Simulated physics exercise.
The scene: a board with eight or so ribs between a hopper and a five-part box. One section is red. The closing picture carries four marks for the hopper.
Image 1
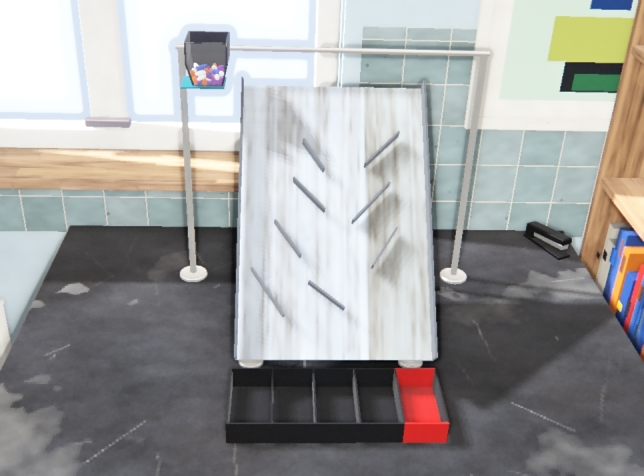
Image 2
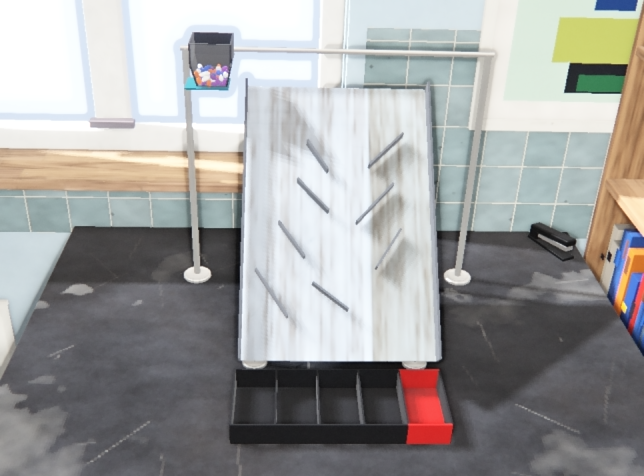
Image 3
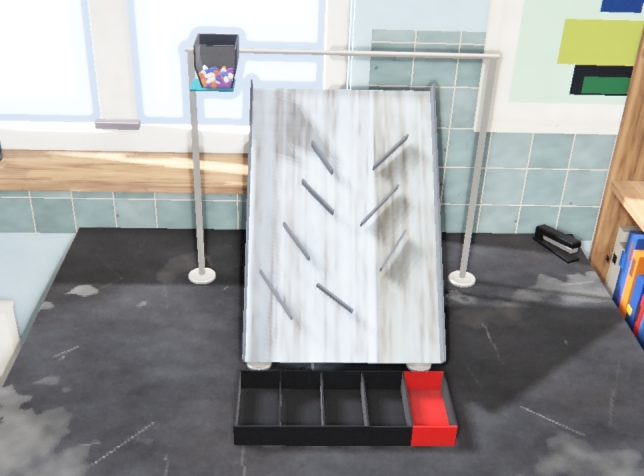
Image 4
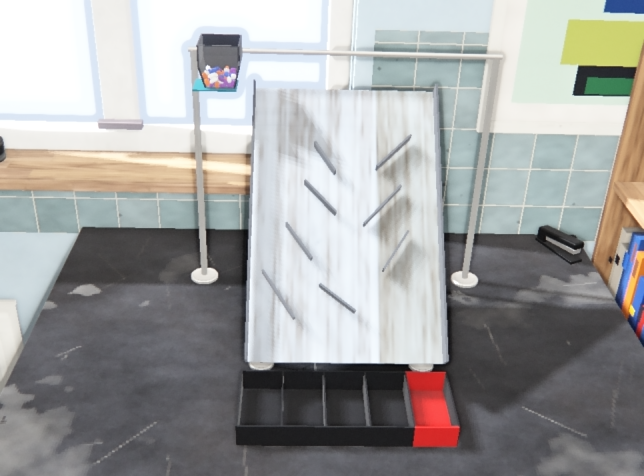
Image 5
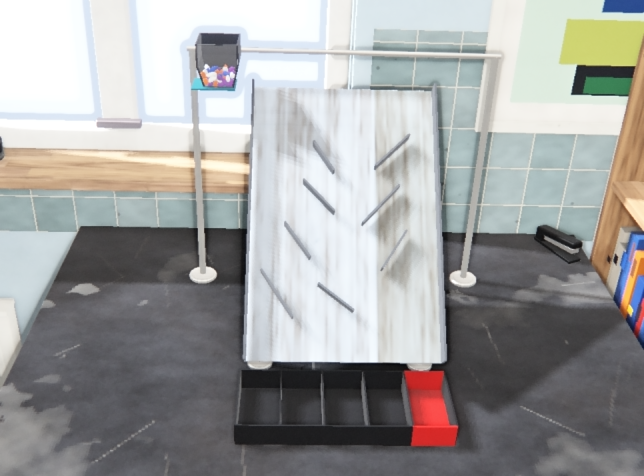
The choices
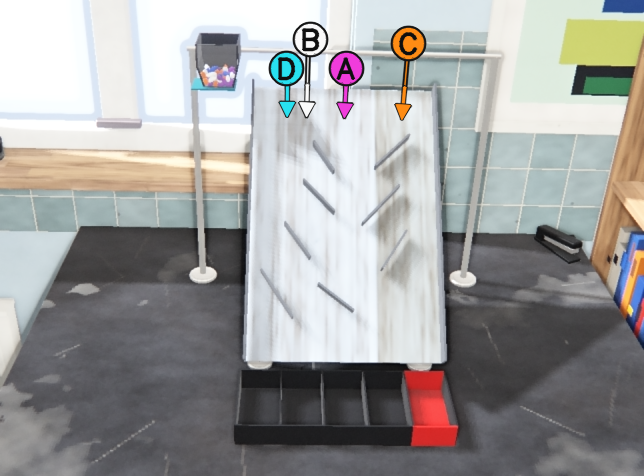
A tilted board with eight thin ribs stood behind a five-part box with a red right section, a hopper of jelly beans at upper left, and only the view shifted slightly.
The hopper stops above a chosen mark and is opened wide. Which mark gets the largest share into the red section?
Go for C.
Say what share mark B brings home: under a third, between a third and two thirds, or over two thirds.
Mark B gives under a third.
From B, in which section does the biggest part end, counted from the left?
The fourth from the left.
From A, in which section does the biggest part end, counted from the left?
The fourth.
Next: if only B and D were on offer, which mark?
Mark D.
On the marked copy, mark A meets the board at (344, 112); mark B meets the board at (306, 111); mark C meets the board at (402, 114); mark D meets the board at (287, 111).
With A, about a tenth in the red section, the larger part in other sections.
With B, about a tenth in the red section, the larger part in other sections, about a tenth held on the board.
With C, roughly a third in the red section, roughly half in other sections, about a tenth outside the box.
With D, about a tenth in the red section, the larger part in other sections, just a few outside the box.
